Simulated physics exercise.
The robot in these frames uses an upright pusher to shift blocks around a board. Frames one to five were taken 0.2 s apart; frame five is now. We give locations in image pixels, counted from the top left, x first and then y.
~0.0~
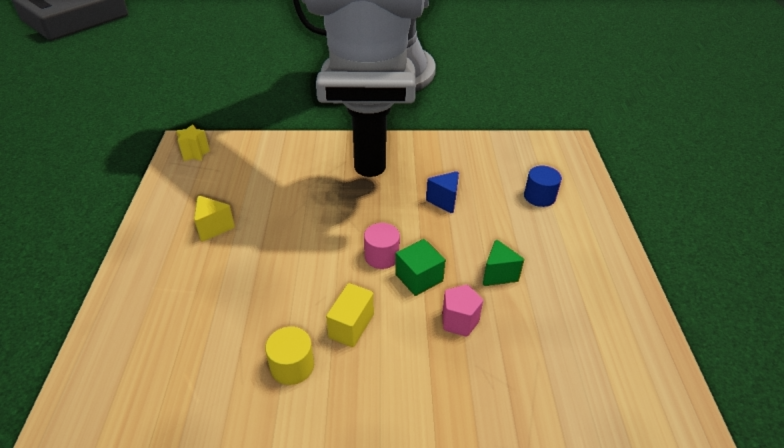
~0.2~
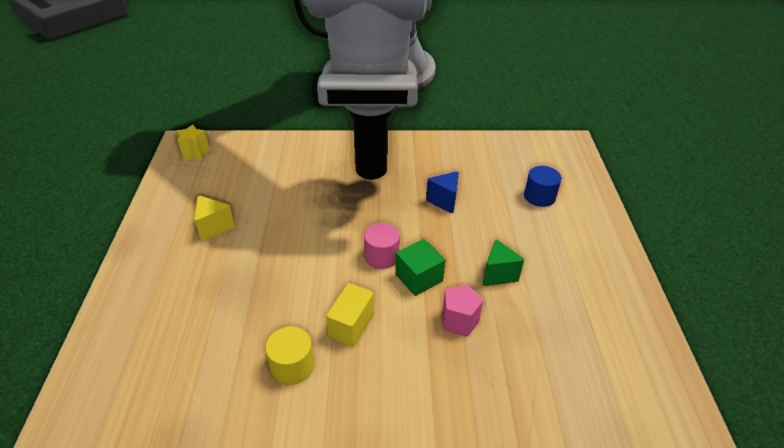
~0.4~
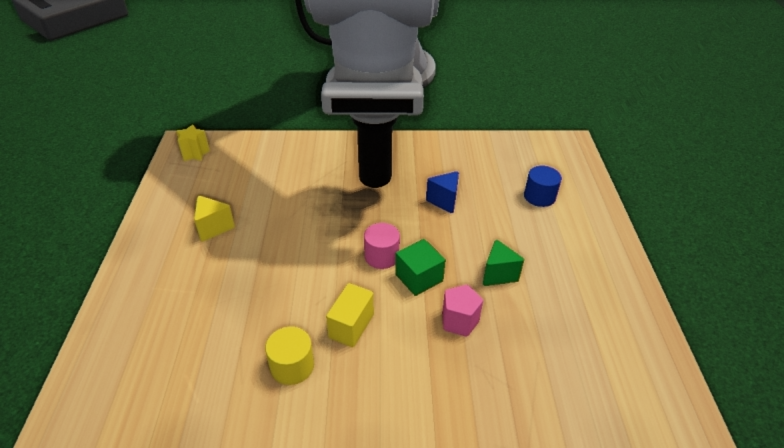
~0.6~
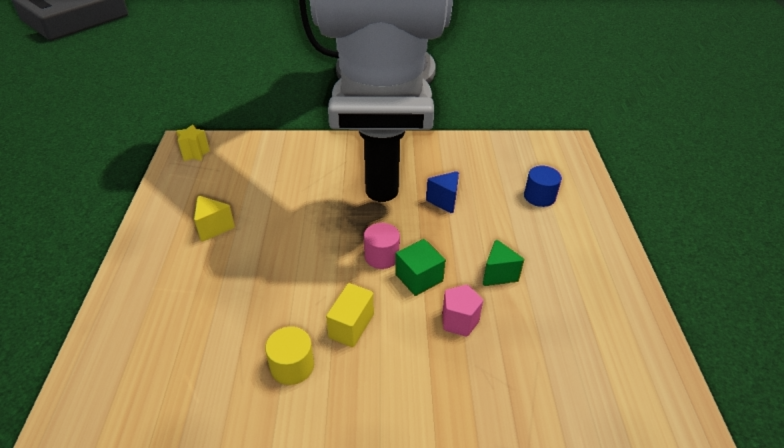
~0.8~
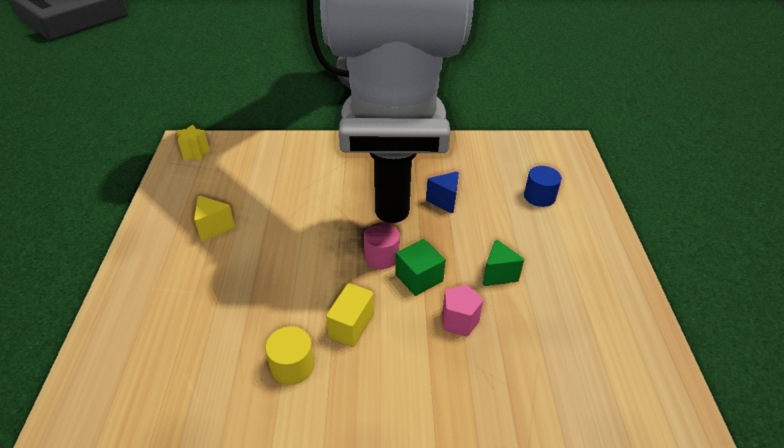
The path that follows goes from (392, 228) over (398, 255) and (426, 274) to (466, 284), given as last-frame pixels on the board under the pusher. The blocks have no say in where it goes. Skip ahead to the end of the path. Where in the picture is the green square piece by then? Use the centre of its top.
Roughly at (479, 293).
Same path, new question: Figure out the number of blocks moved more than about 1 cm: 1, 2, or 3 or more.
My prediction: No fewer than three blocks.
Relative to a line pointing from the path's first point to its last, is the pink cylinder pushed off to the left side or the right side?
The right-hand side.
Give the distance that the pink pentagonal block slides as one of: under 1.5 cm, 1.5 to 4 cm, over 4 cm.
Ends 1.5 to 4 cm away.
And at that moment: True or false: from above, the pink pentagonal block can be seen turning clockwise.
The claim holds.
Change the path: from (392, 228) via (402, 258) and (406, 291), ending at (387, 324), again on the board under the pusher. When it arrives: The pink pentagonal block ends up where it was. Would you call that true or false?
False - the claim does not hold.
What follows on the original path. One third of the way, pusher (399, 240); pink cylinder (376, 255).
Two thirds of the way, pusher (429, 259); pink cylinder (377, 261); green square piece (448, 279), turned 15° clockwise; pink pentagonal block (468, 305).
At the end, pusher (468, 268); pink cylinder (377, 261); green square piece (479, 293), turned 45° clockwise; pink pentagonal block (481, 324), turned 30° clockwise; green triangular block not moved.
